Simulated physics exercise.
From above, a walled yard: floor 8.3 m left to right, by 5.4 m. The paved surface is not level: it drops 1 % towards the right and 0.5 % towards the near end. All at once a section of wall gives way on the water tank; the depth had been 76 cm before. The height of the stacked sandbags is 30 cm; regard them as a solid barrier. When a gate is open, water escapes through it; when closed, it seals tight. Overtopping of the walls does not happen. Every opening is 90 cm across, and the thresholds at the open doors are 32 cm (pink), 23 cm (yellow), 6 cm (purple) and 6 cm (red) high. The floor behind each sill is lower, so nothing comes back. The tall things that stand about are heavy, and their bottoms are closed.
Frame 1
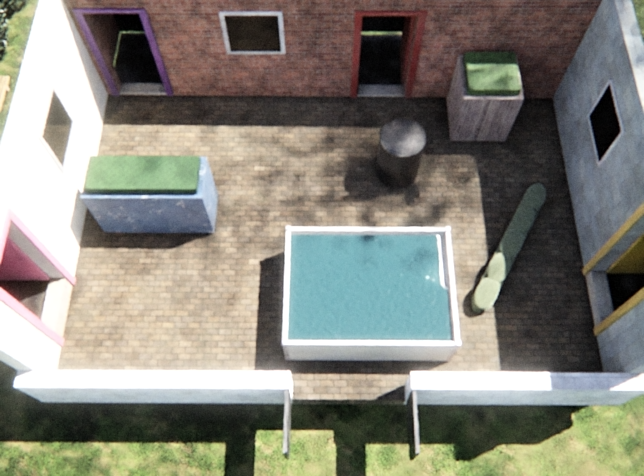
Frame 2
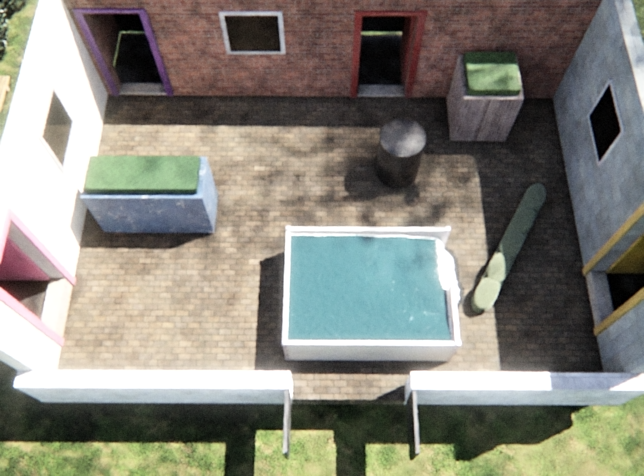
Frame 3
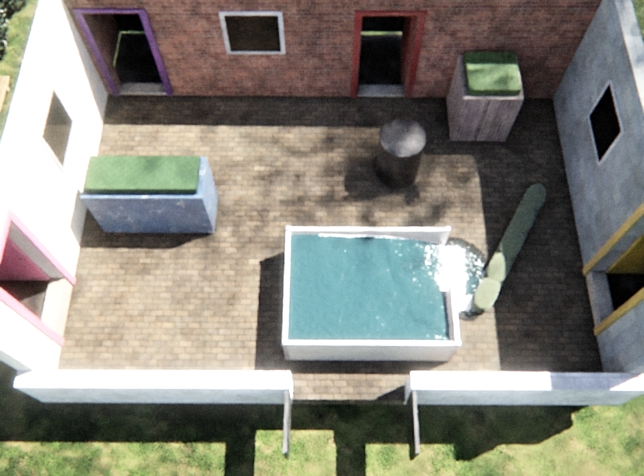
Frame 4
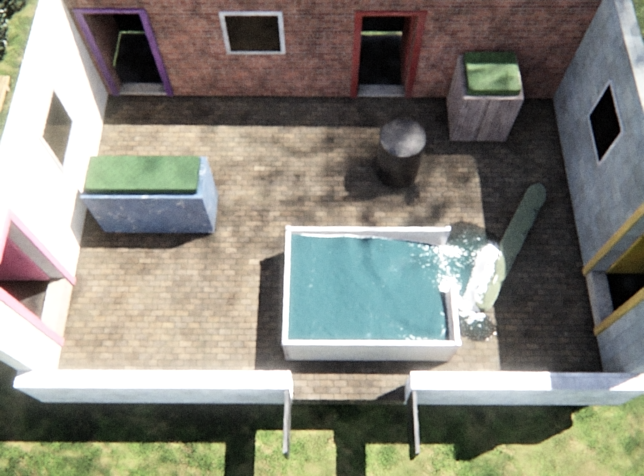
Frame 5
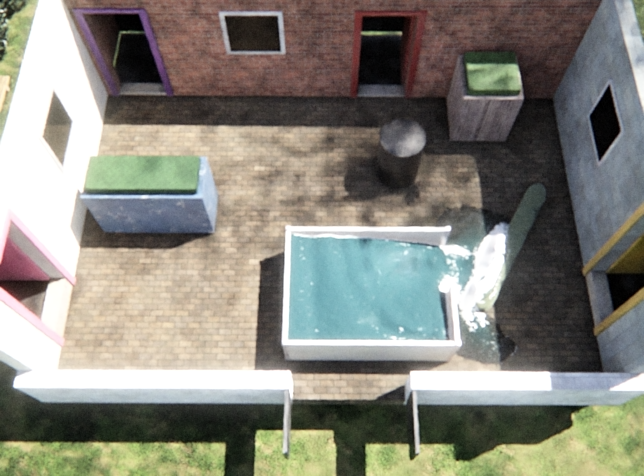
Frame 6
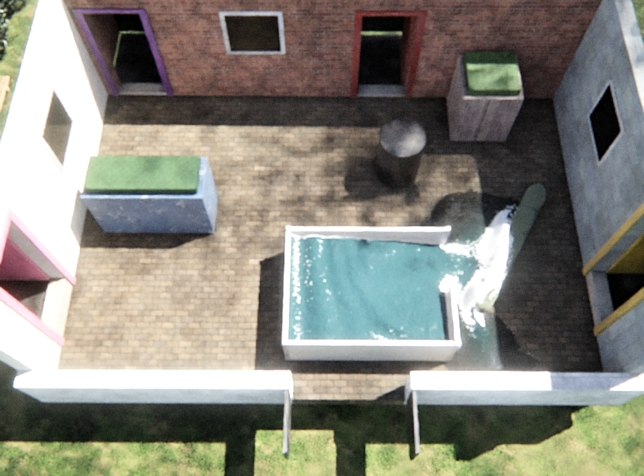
Water burst out of the right side of a white-walled tank in a paved yard, splashed against the long green barrier beside it, then spread along the barrier and over the nearby paving.
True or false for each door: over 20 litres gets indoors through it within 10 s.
Pink door - false, yellow door - false, purple door - false, red door - true.
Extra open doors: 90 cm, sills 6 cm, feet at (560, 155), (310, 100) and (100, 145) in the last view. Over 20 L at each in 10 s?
Per doorway, in order: Sufficient / insufficient / insufficient.
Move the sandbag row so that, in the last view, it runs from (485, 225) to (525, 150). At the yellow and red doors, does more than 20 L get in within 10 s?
Result: Yellow door beyond the limit; red door inside the limit.
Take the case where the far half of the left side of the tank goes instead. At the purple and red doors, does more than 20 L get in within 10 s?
Against that limit: Purple above, red below.
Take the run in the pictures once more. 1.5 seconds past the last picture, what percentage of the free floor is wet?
Wet share: Near 35 percent.
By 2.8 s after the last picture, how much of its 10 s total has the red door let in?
Share: ~ 0 %.
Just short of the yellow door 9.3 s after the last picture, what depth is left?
Looks like about 14.0 cm at that spot.
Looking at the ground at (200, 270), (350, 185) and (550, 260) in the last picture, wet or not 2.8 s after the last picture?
Untouched, untouched, soaked.
Then, 0.7 s after the last picture water covers 25 % of the floor and is deepest (56 cm) near (473, 284); pink door not reached, yellow door not reached, purple door not reached, red door not reached.
Then, 1.5 s after the last picture water covers 35 % of the floor and is deepest (48 cm) near (473, 284); pink door not reached, yellow door 15 cm at the sill, 0 L in, purple door not reached, red door not reached.
Then, 2.8 s after the last picture water covers 40 % of the floor and is deepest (38 cm) near (509, 145); pink door not reached, yellow door 12 cm at the sill, 0 L in, purple door not reached, red door 8 cm at the sill, 1 L in.
Then, 5.3 s after the last picture water covers 60 % of the floor and is deepest (30 cm) near (598, 362); pink door not reached, yellow door 15 cm at the sill, 0 L in, purple door 2 cm at the sill, 0 L in, red door 14 cm at the sill, 45 L in.
Then, 9.3 s after the last picture water covers 90 % of the floor and is deepest (20 cm) near (590, 385); pink door 1 cm at the sill, 0 L in, yellow door 14 cm at the sill, 1 L in, purple door 4 cm at the sill, 0 L in, red door 9 cm at the sill, 102 L in.
